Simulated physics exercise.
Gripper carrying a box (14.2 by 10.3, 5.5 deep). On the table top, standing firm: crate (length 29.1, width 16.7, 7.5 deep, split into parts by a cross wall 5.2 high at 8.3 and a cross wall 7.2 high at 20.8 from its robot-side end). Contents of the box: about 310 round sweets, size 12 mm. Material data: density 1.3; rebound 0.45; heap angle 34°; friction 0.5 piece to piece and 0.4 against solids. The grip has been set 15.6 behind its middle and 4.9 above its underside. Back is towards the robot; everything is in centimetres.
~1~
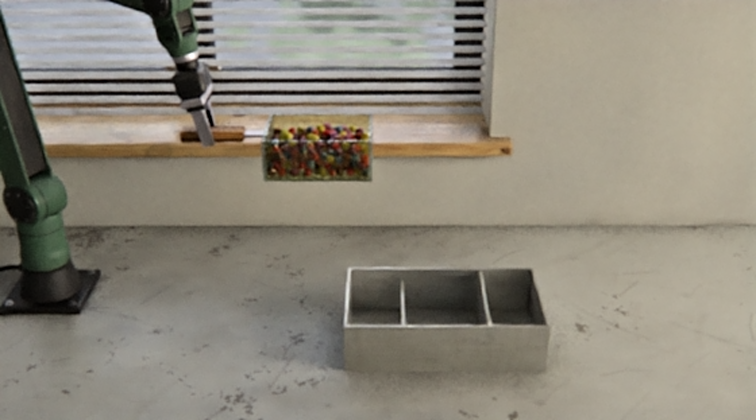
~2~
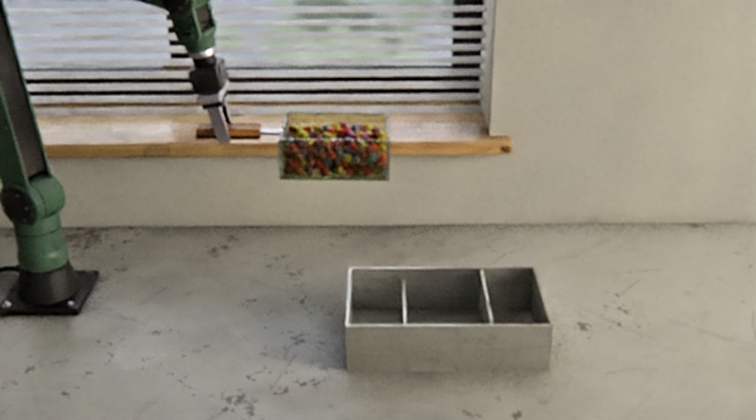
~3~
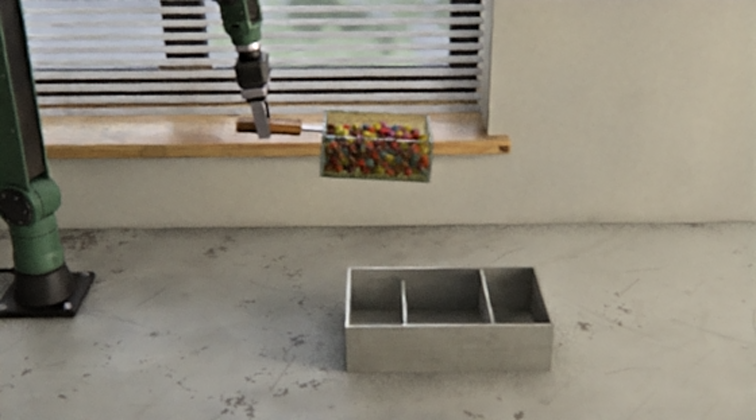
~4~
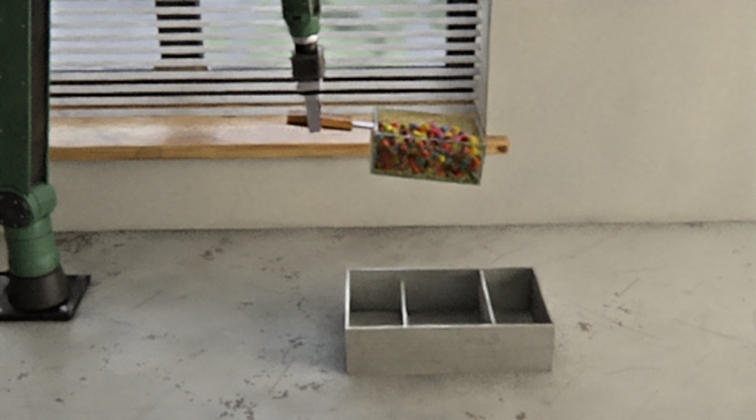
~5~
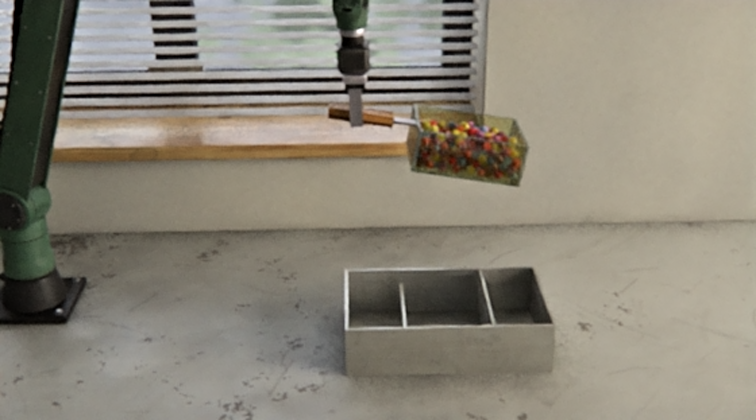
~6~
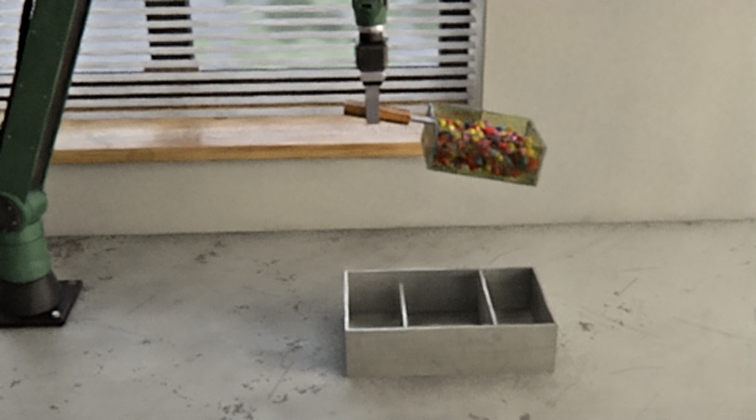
Green robot arm carrying a clear box of colourful sweets rightwards above a grey divided tray, gradually tilting its right end downwards.
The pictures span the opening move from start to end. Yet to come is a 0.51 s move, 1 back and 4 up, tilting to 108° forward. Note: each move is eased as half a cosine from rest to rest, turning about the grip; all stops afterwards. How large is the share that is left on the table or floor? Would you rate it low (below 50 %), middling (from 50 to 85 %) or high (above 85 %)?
Low, below 50 %.
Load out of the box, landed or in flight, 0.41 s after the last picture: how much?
By then about 10 % is out.
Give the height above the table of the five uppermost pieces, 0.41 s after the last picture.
They are some 30 centimetres up.
Then, 0.20 s after the last picture, tilted 45° forward, highest piece 31 above the table; 312 in the box.
Then, 0.41 s after the last picture, tilted 99° forward, highest piece 31 above the table; 276 in the box, 17 in the robot-side part, 3 in the middle part, 16 in flight or on a rim.
Then, 0.71 s after the last picture, tilted 108° forward, highest piece 25 above the table; 163 in the box, 79 in the robot-side part, 25 on the table or floor, 4 in the middle part, 41 in flight or on a rim.
Then, 1.76 s after the last picture, tilted 108° forward, highest piece 4 above the table; 240 in the robot-side part, 66 on the table or floor, 6 in the middle part.
Final count, 240 in the robot-side part, 66 on the table or floor, 6 in the middle part. That is 21 % on the table or floor.
